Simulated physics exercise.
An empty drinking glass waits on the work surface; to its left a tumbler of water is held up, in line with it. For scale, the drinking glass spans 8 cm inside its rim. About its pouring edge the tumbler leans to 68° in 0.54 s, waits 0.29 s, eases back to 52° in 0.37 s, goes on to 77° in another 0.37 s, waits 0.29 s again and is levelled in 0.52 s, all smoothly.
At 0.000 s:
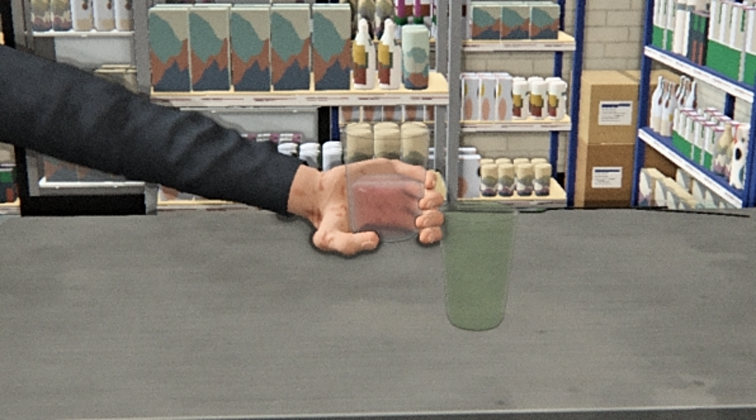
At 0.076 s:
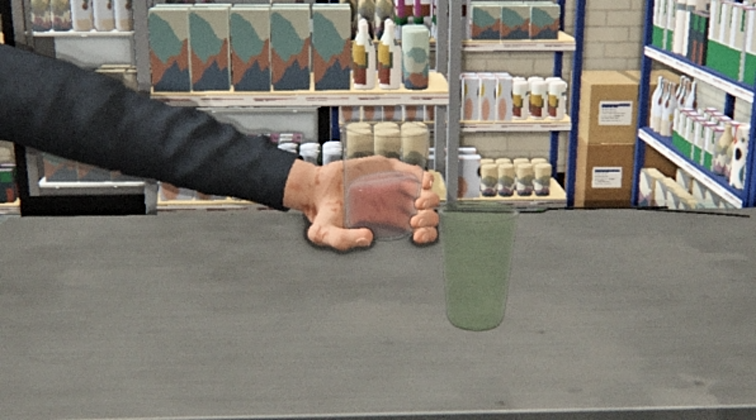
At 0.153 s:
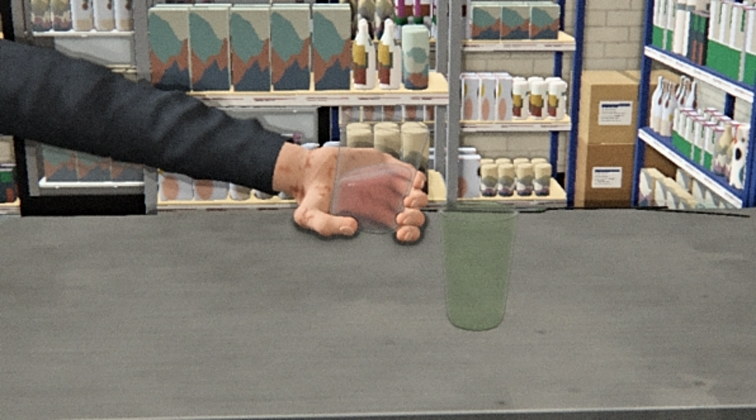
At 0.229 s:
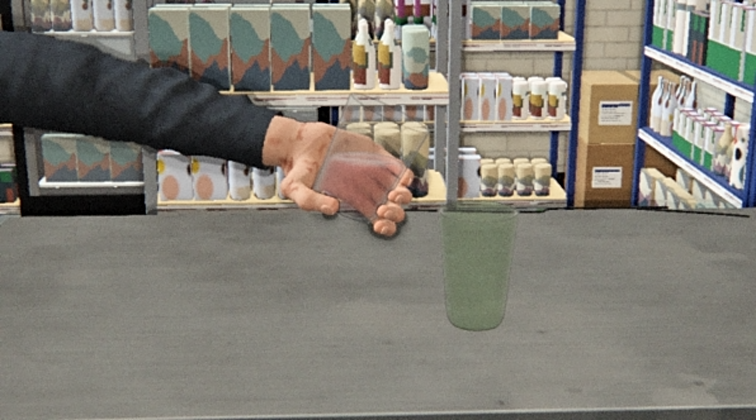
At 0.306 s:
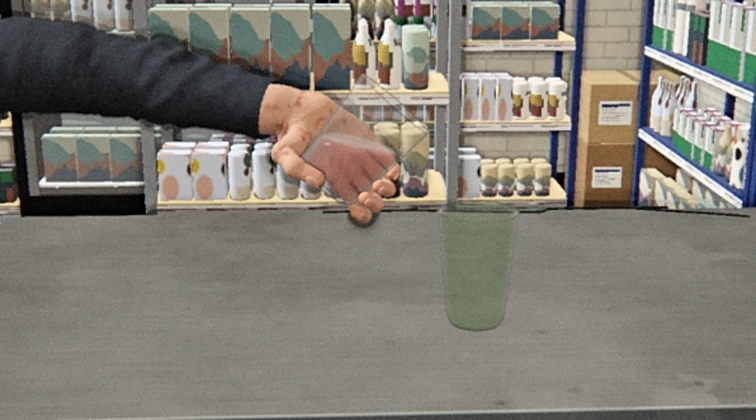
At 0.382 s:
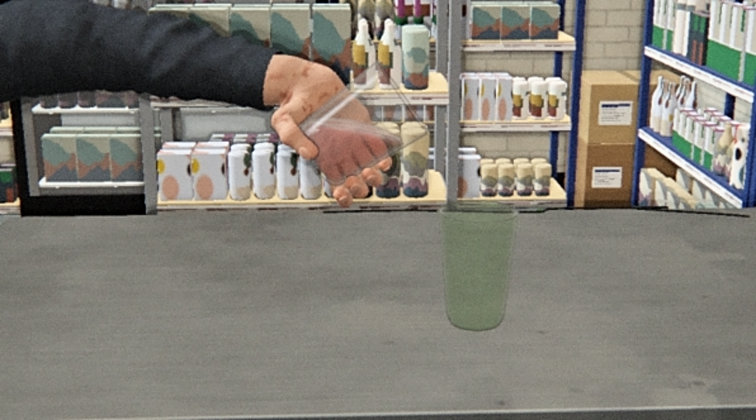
A hand in a dark sleeve raising and tilting a clear tumbler of reddish liquid beside a green glass on a grey counter.
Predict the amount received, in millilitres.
About 150 ml.
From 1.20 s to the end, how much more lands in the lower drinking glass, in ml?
Some 80 ml.
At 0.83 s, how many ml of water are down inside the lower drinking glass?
Close to 50 ml.
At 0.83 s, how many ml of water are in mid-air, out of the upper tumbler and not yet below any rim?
About 20 ml.
By 0.83 s the tilt is 68° and the drinking glass has 45 ml, the tumbler 180 ml, and 0 ml is on the work surface.
By 1.20 s the tilt is 52° and the drinking glass has 75 ml, the tumbler 170 ml, and 0 ml is on the work surface.
By 1.86 s the tilt is 77° and the drinking glass has 125 ml, the tumbler 100 ml, and 5 ml is on the work surface.
By 2.23 s the tilt is 14° and the drinking glass has 150 ml, the tumbler 90 ml, and 5 ml is on the work surface.
At rest the drinking glass has 150 ml, the tumbler 90 ml, and 5 ml is on the work surface.
